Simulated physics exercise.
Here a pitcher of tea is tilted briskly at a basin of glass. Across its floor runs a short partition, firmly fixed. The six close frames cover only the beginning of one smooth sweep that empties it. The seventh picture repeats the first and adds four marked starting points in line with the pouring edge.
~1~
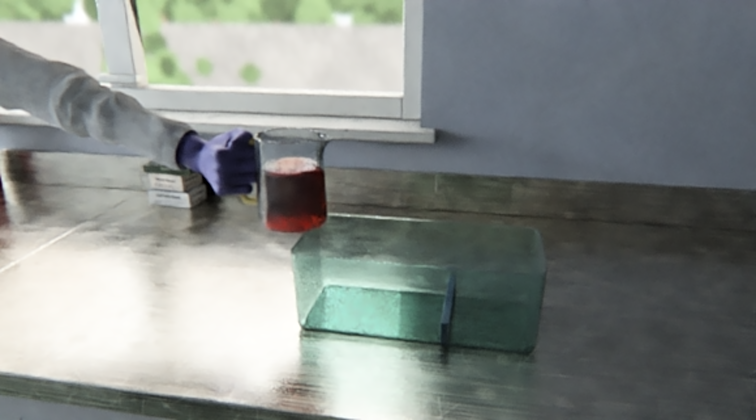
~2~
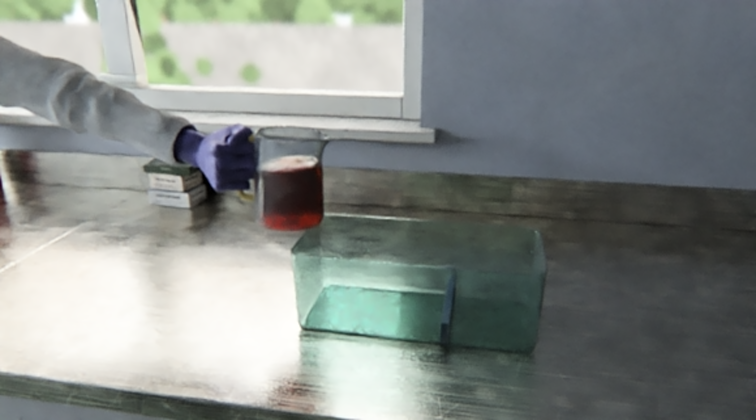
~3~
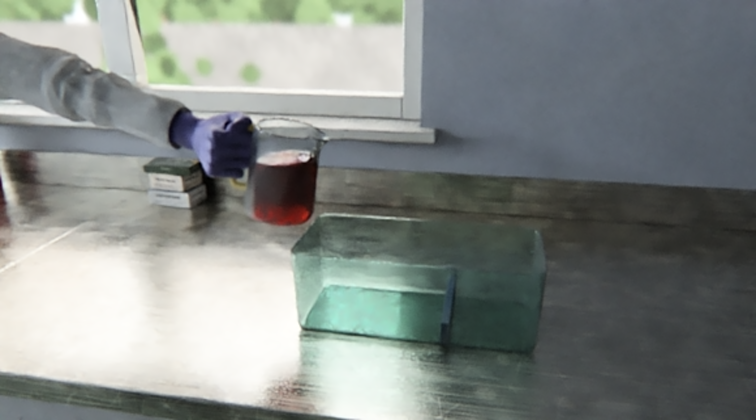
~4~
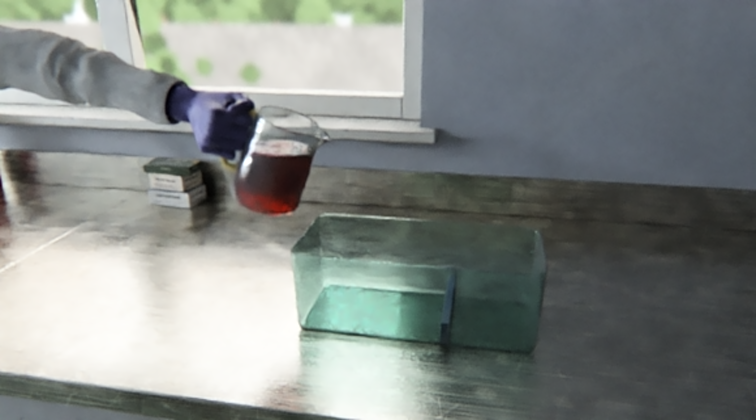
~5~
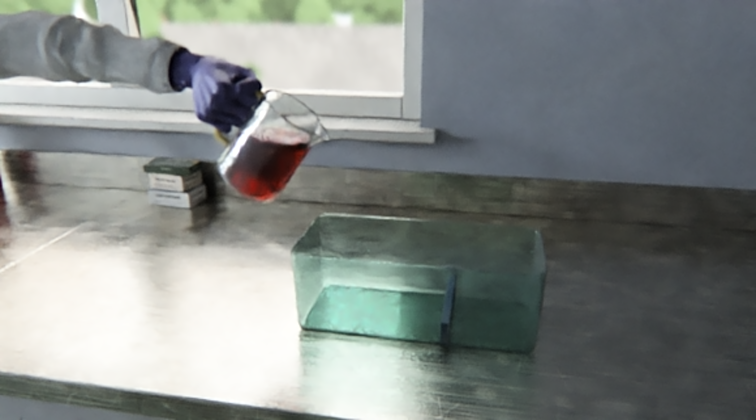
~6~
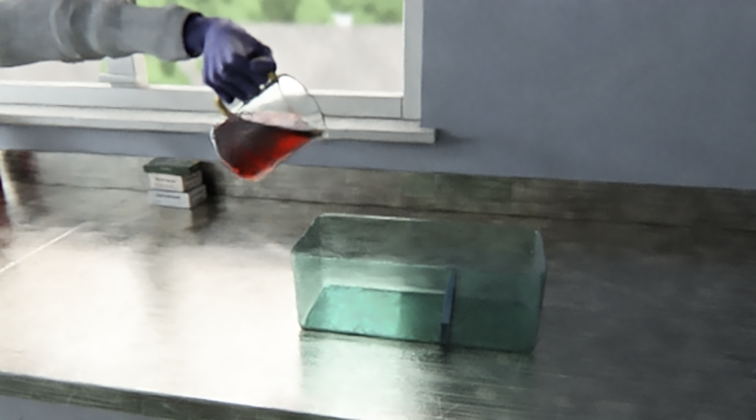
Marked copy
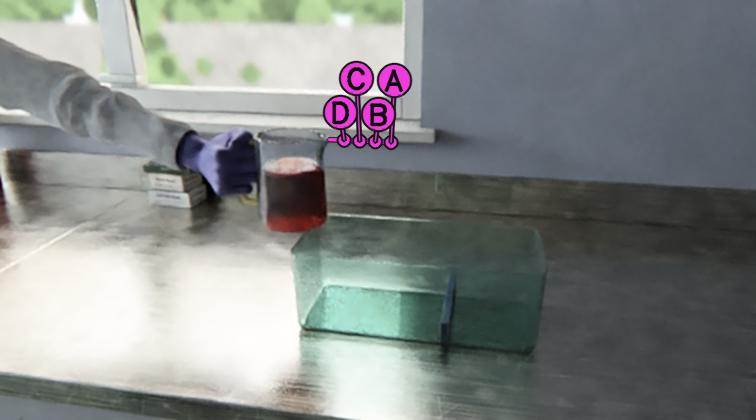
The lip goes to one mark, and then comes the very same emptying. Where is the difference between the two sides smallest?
Use place C.
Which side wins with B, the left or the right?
The right one.
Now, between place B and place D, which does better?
The answer is B.
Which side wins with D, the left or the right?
The left one.
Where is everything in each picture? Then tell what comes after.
Upright, lip at (329, 139); basin from (298, 326) to (535, 351); top of the wall at (449, 296); nothing has left yet.
Tipped about 3°, lip at (329, 139); nothing has left yet.
Tipped about 10°, lip at (328, 139); nothing has left yet.
Tipped about 22°, lip at (328, 139); nothing has left yet.
Tipped about 36°, lip at (327, 139); nothing has left yet.
Tipped about 53°, lip at (327, 138); nothing has left yet.
On the marked copy, A at (391, 142); B at (375, 141); C at (359, 141); D at (344, 140).
Choosing A, about 21 % ends left of the wall and 71 % right of it; 8 % is lost outside.
Choosing B, about 28 % ends left of the wall and 65 % right of it; 7 % is lost outside.
Choosing C, about 56 % ends left of the wall and 40 % right of it; 5 % is lost outside.
Choosing D, about 76 % ends left of the wall and 18 % right of it; 6 % is lost outside.
